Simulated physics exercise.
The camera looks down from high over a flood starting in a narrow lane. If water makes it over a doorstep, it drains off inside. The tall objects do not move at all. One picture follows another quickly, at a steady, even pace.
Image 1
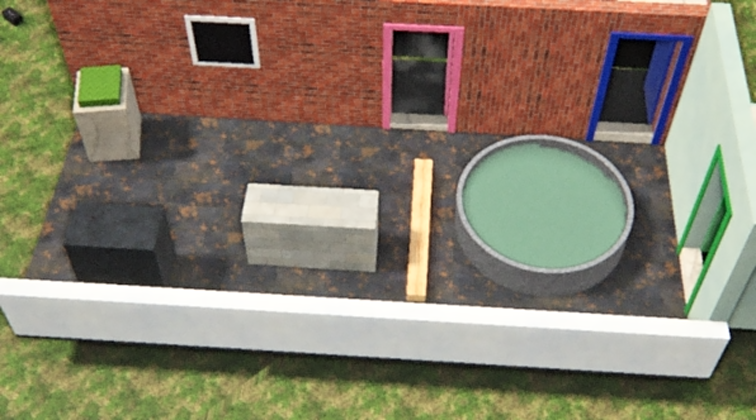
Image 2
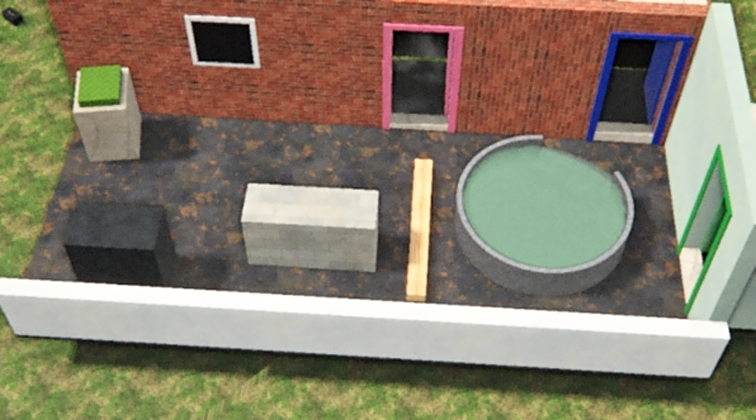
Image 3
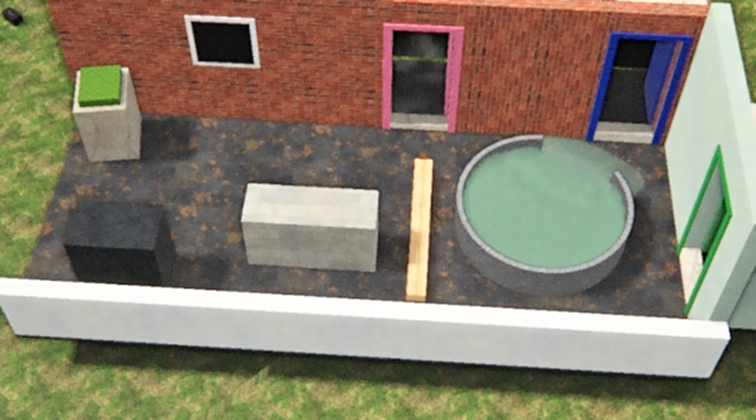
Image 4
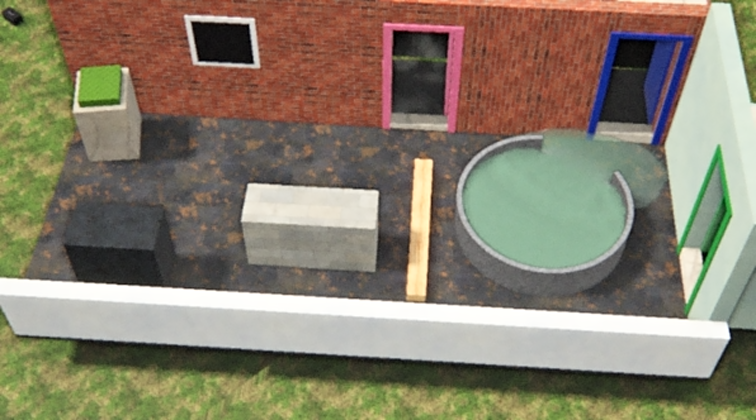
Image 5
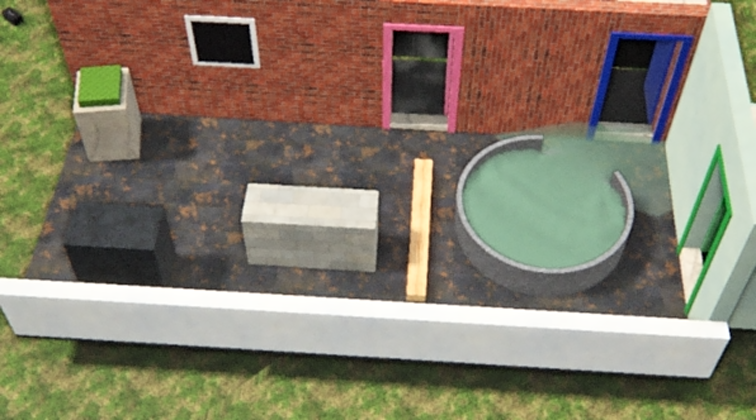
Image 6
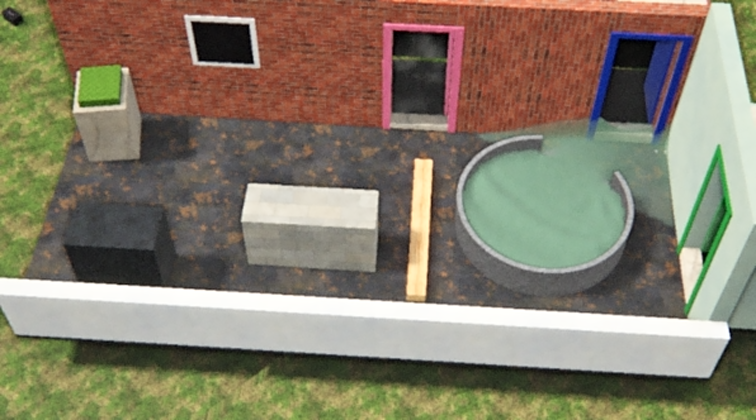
A narrow paved yard between a red brick wall and a low white wall, edged by grass, is seen from high above. A green-topped pale block, a dark block and a long grey block stand left of a wooden beam, with a round tank of green water at right near pink, blue and green doorframes. The tank's far side opens and water pours out, spreading toward the blue doorway and right-hand wall, while all else stays still.
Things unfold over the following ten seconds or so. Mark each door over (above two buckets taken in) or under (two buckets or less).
Blue door: Over. Green door: Under. Pink door: Under.
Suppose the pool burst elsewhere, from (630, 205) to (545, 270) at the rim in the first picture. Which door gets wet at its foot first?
My answer: The green one.
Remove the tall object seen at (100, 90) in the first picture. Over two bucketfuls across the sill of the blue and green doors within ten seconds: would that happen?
Result: The blue door admits too much; the green door admits too little.
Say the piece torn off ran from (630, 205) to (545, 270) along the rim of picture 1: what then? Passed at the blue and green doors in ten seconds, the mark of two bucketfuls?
I'd say the blue gets more, but the green gets more.
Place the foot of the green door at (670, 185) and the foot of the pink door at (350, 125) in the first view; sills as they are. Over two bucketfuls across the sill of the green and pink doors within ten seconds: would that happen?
Green: Exceeds the limit; pink: Falls short.
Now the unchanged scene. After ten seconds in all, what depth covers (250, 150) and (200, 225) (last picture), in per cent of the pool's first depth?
In order: About 4 and 6 percent.
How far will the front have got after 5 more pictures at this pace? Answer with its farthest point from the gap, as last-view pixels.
Somewhere around (424, 136).
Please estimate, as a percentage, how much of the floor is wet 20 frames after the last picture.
That works out to some 40 in a hundred.
A moment on, water covers 10 % of the floor; the blue door over two buckets in, the green door not reached, the pink door wet at the sill, nothing in.
Next, water covers 20 % of the floor; the blue door far over two buckets in, the green door wet at the sill, nothing in, the pink door wet at the sill, nothing in.
Then, water covers 40 % of the floor; the blue door far over two buckets in, the green door wet at the sill, nothing in, the pink door wet at the sill, nothing in.
Later, water covers 70 % of the floor; the blue door far over two buckets in, the green door wet at the sill, nothing in, the pink door wet at the sill, nothing in.
In the end, water covers 90 % of the floor; the blue door far over two buckets in, the green door wet at the sill, nothing in, the pink door wet at the sill, nothing in.
